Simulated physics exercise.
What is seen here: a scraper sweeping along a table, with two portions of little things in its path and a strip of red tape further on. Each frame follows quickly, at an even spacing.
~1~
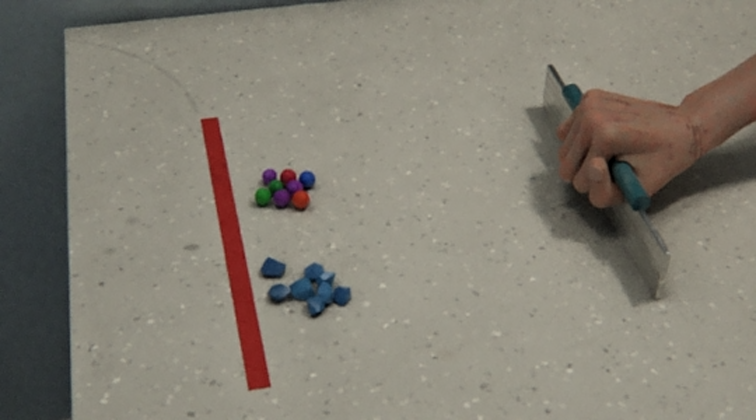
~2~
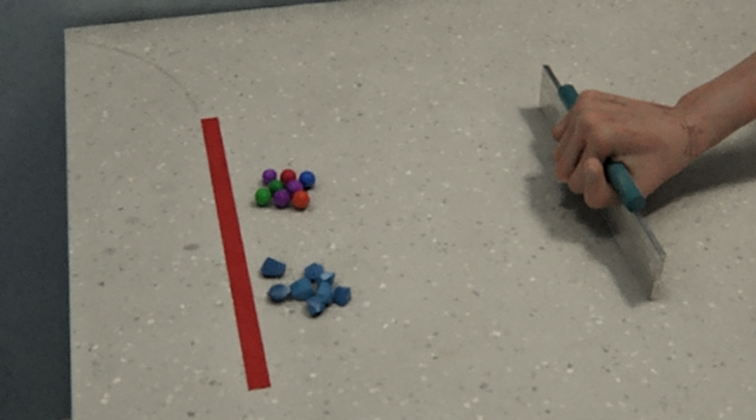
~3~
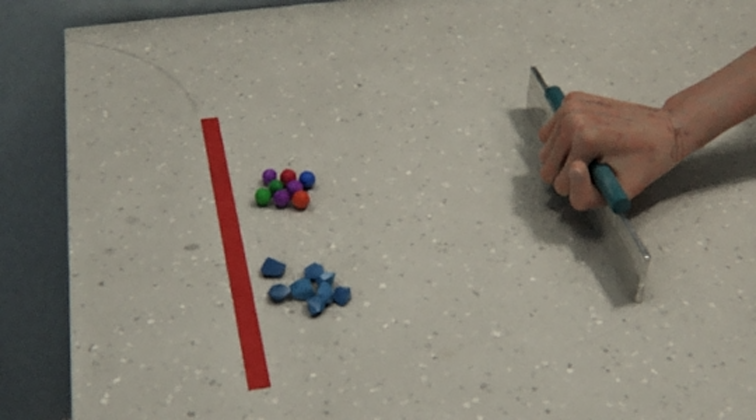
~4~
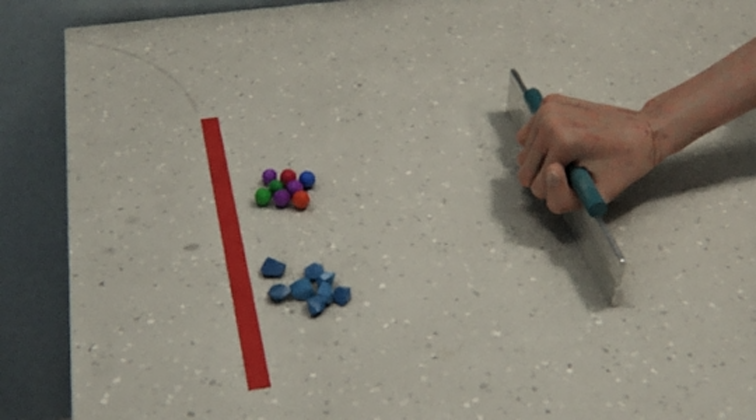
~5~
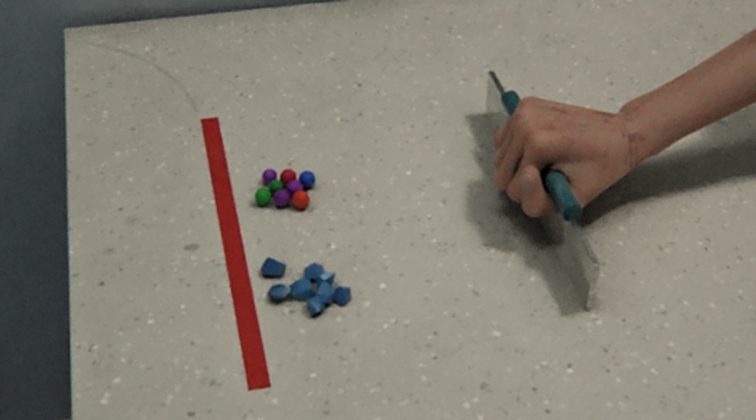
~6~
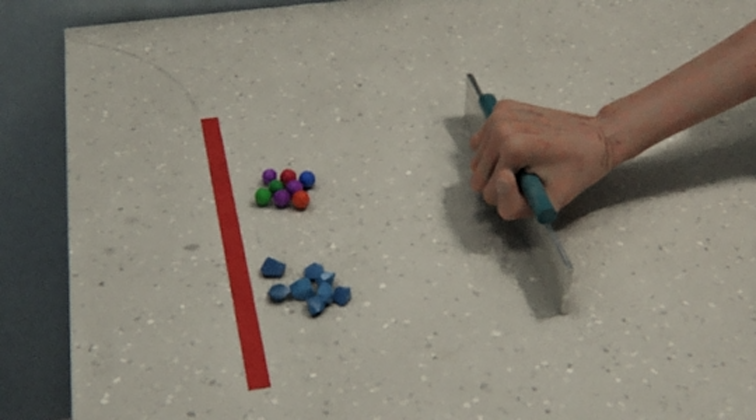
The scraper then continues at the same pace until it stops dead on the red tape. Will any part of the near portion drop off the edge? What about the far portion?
Near portion: No, all of it stays up; far portion: Yes, some of it goes over.
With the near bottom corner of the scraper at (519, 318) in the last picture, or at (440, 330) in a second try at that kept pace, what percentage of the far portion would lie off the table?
Roughly 100 percent in the first try and roughly 100 percent in the second.
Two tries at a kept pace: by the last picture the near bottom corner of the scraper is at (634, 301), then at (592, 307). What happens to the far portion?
The first time it holds its place; the next time it has bits go over.
Then, 0.37 s later than the last frame, scraper still moving, near (361, 180); near portion all on the table, its front near (279, 294); far portion all on the table, its front near (263, 196).
Then, 0.76 s later than the last frame, scraper stopped at the red tape; near portion all on the table, its front near (170, 316); far portion all on the table, its front near (165, 185).
Then, 1.04 s later than the last frame, scraper stopped at the red tape; near portion all on the table, its front near (169, 316); far portion all on the table, its front near (59, 186).
When it is over, scraper stopped at the red tape; near portion all on the table, its front near (169, 316); far portion every one over the edge.
